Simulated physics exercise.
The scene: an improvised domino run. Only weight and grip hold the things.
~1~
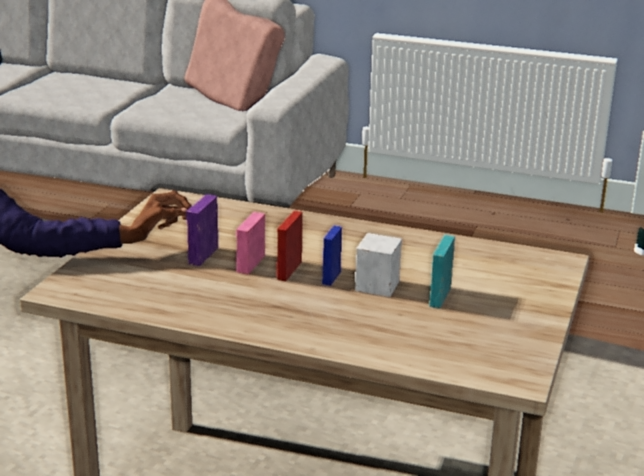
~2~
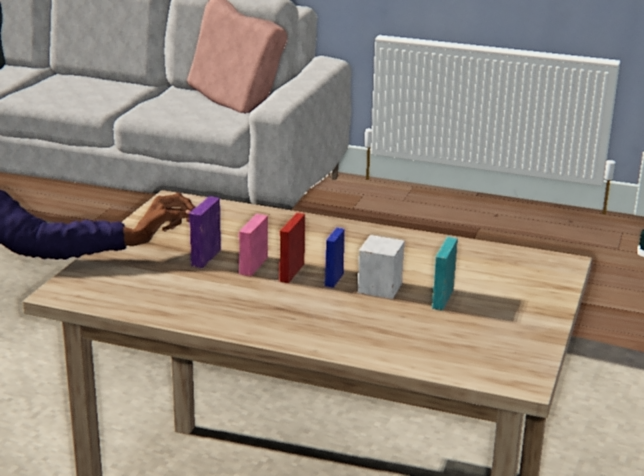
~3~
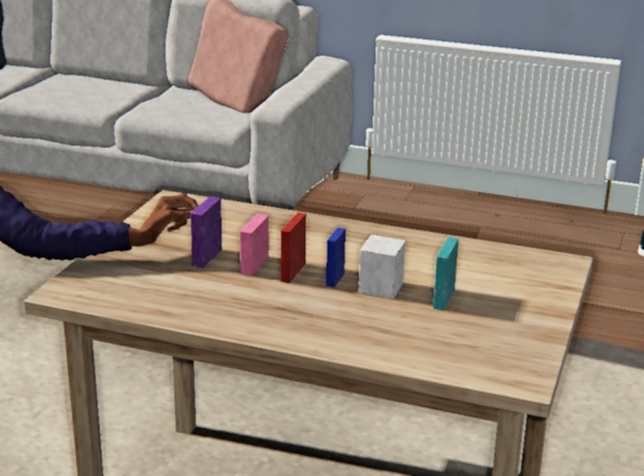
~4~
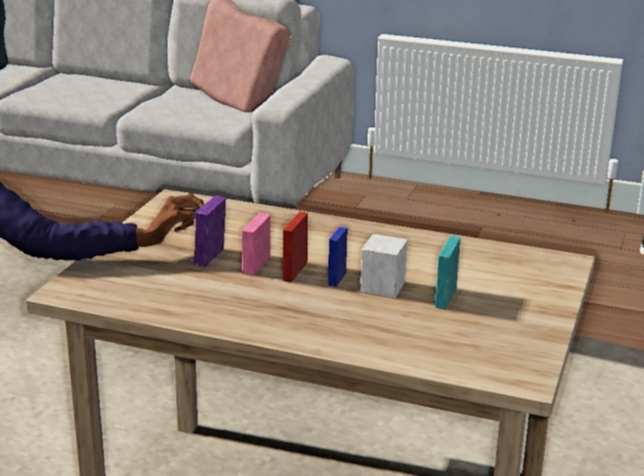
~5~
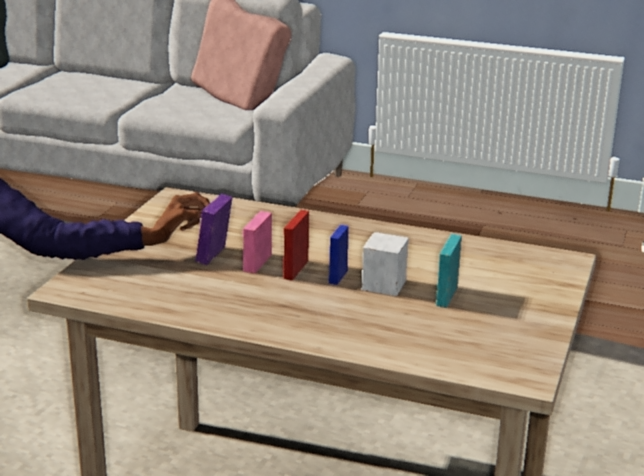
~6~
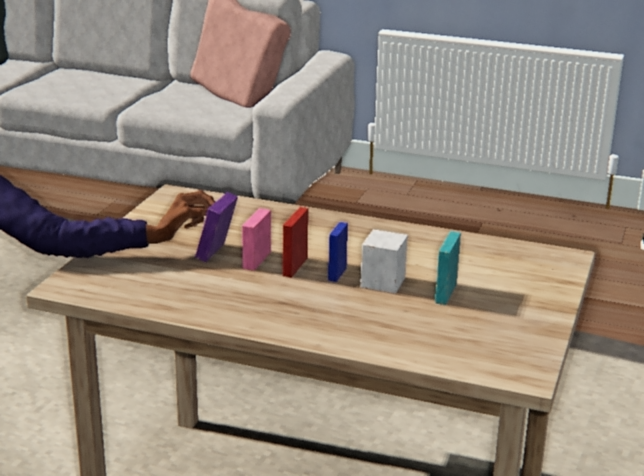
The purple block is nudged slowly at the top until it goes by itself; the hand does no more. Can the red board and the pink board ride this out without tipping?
The red board falls over, the pink board falls over.
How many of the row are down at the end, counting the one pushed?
In all, 3.
Then, 0.30 s on from there, purple block 65° over; pink board turned 33° from how it was put near (270, 242).
Then, 0.50 s on from there, purple block 76° over; pink board turned 73° from how it was put near (283, 253); red board turned 61° from how it was put near (323, 256); blue board turned 30° from how it was put.
Then, 2.20 s on from there, purple block 77° over; red board on its side near (324, 264); pink board turned 74° from how it was put near (285, 254); blue board turned 5° from how it was put.
In the end, toppled on the table, pink board and red board; moved from the start, blue board; white block unmoved. At the end, from the last picture's camera, red board near (326, 268), pink board near (286, 254).
